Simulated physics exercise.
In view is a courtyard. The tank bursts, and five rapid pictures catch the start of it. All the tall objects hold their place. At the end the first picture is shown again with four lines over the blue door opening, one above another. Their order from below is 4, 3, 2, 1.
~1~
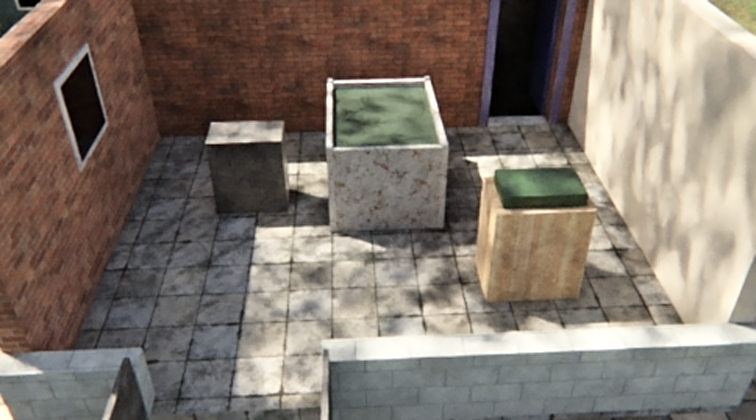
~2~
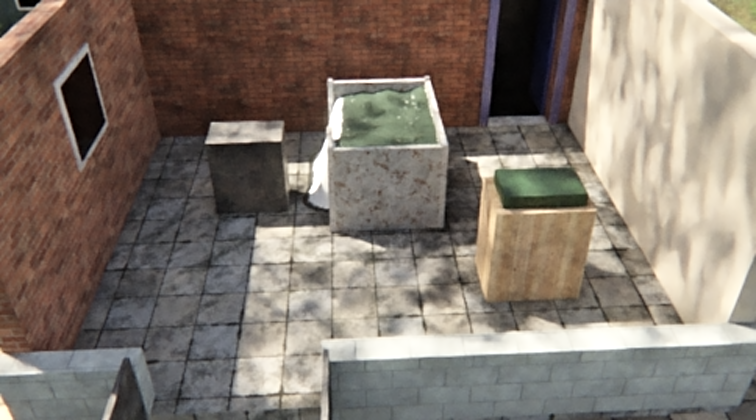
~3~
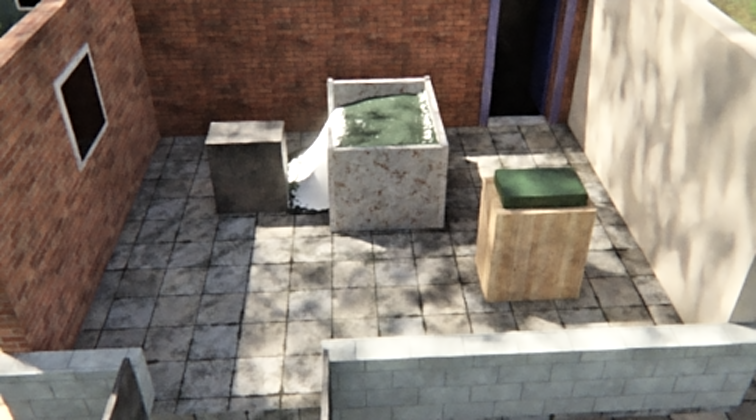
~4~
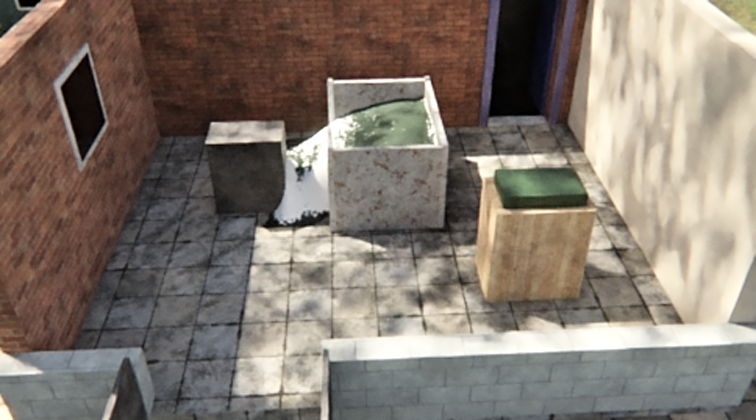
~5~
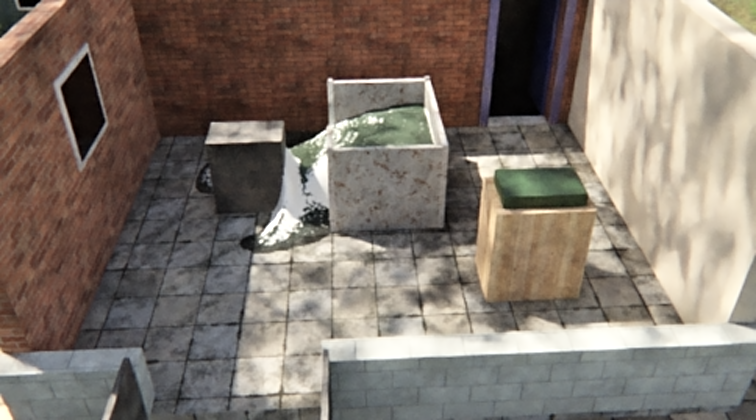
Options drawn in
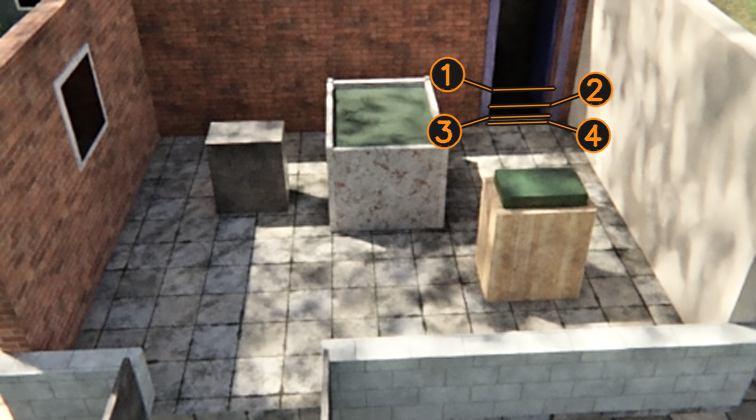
In the video, dark green water in a speckled stone tank in a brick-walled courtyard pours out over the tank's left side, foaming white, and spreads across the paving around a dark block while the other objects stay still.
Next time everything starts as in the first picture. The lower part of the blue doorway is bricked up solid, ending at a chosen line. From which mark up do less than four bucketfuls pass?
The limit is 4.
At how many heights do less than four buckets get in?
All four.
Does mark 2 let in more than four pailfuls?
No, not at all.
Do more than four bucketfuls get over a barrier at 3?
No.
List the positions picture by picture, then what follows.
In the first frame, water in the tank at rest, its middle at (383, 117); foot of the blue doorway at (518, 125); open gate at (232, 339).
In the second frame, water covers 2 % of the ground, its front hidden from here.
In the third frame, front seen at (294, 210), 4 % of the ground wet.
In the fourth frame, front seen at (278, 210), 7 % of the ground wet.
In the fifth frame, front seen at (254, 241), 12 % of the ground wet.
On the marked copy, 1 at (522, 89); 2 at (520, 105); 3 at (519, 116); 4 at (518, 122); from the bottom up 4, 3, 2, 1.
With 1, nothing gets over.
With 2, nothing gets over.
With 3, nothing gets over.
With 4, a splash gets over, under a bucket.
